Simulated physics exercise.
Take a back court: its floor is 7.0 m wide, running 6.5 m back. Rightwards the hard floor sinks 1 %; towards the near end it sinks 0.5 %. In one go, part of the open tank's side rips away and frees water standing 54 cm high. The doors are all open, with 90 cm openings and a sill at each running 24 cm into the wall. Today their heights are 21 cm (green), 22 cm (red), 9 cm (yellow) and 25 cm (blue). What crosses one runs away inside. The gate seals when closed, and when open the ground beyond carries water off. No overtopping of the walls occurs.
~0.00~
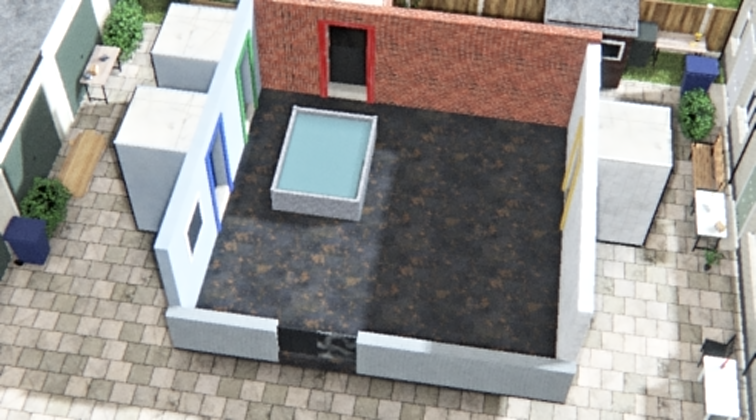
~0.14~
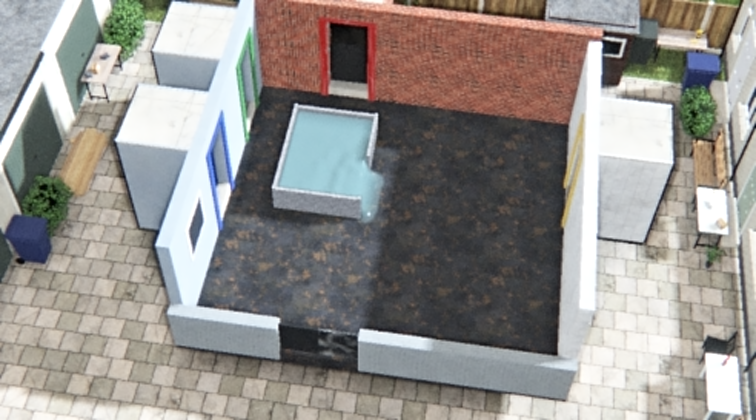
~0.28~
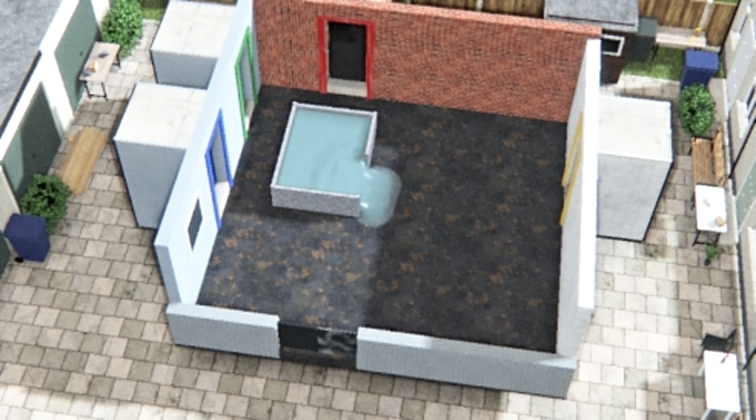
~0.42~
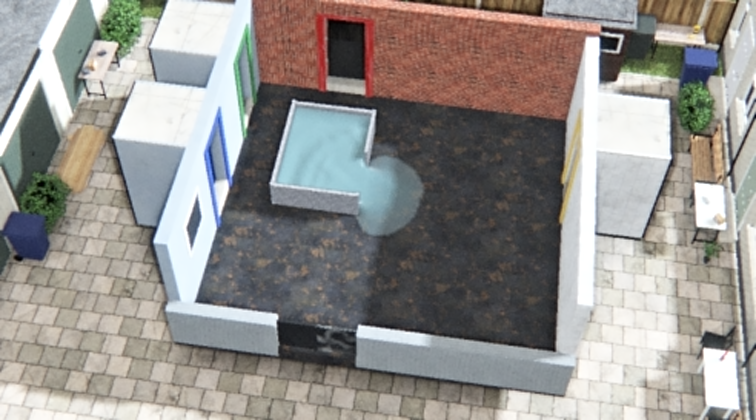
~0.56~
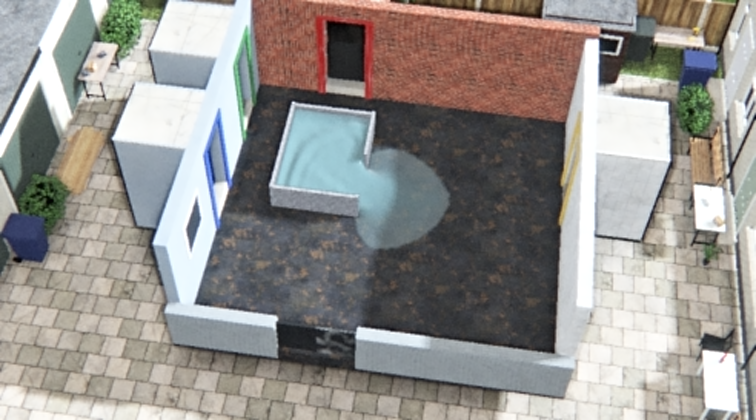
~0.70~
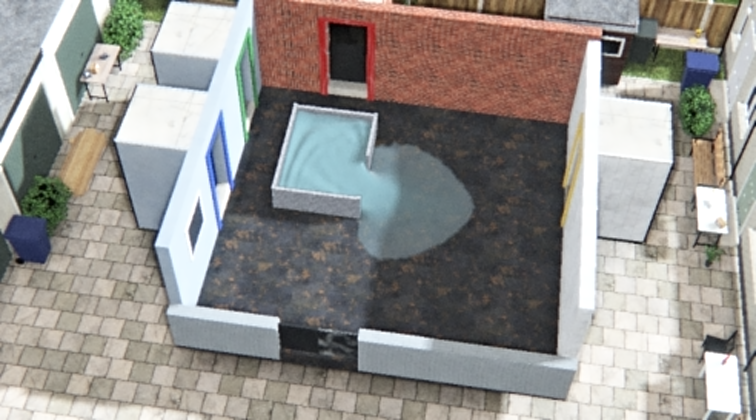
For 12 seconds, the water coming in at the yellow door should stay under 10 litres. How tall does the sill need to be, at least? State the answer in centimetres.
Close to 16 cm is just enough.
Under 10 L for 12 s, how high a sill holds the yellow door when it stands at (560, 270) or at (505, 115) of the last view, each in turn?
16 and 5.5 cm.
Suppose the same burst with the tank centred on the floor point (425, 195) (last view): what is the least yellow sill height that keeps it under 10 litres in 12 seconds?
Some 21 cm.
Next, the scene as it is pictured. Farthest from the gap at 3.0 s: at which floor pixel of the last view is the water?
I'd put the front's tip around (548, 379).
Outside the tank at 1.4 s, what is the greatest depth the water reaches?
Max depth: About 32 cm.
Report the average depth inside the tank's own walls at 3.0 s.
I'd put it at some 23 centimetres on average.
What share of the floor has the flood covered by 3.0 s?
Roughly 50 percent of the floor is wet.
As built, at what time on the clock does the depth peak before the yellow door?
2.6 s.
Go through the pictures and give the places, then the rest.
The open tank at (326, 155) is whole and still, 54 cm deep; the yellow door at (572, 177) is dry, in the first frame.
The gap is at (362, 190), the front 0.3 m out at (380, 184); the back of the open tank holds 54 cm, in the second frame.
The gap is at (361, 189), the front 0.7 m out at (393, 202); the back of the open tank holds 54 cm, in the third frame.
The front is at (419, 195), 1.2 m from the gap at (360, 187); 1.8 m2 of floor is wet, 54 cm left at the back, in the fourth frame.
The front is at (442, 209), 1.8 m from the gap at (360, 188); 3.0 m2 of floor is wet, 49 cm left at the back, in the fifth frame.
The gap is at (362, 190), the front 2.2 m out at (467, 216); the back of the open tank holds 45 cm; 2.0 m in a straight line remain to the yellow door at (572, 174), in the sixth frame.
After 1.4 s water covers 25 % of the floor, deepest (32 cm) near (366, 207); it has not reached the yellow door.
After 3.0 s water covers 50 % of the floor, deepest (34 cm) near (548, 379); 18 cm at the yellow door, 45 litres in over its 9 cm sill.
After 12.0 s water covers 95 % of the floor, deepest (10 cm) near (548, 379); 6 cm at the yellow door, 87 litres in over its 9 cm sill.
At the yellow door as built, the water arrived by 1.5 s and peaked near 20 cm at 2.6 s.
With a sill of 13 cm, 28 litres would have come in within the 12 s; with 18 cm, 3 litres. So under 10 litres takes about 16 cm.
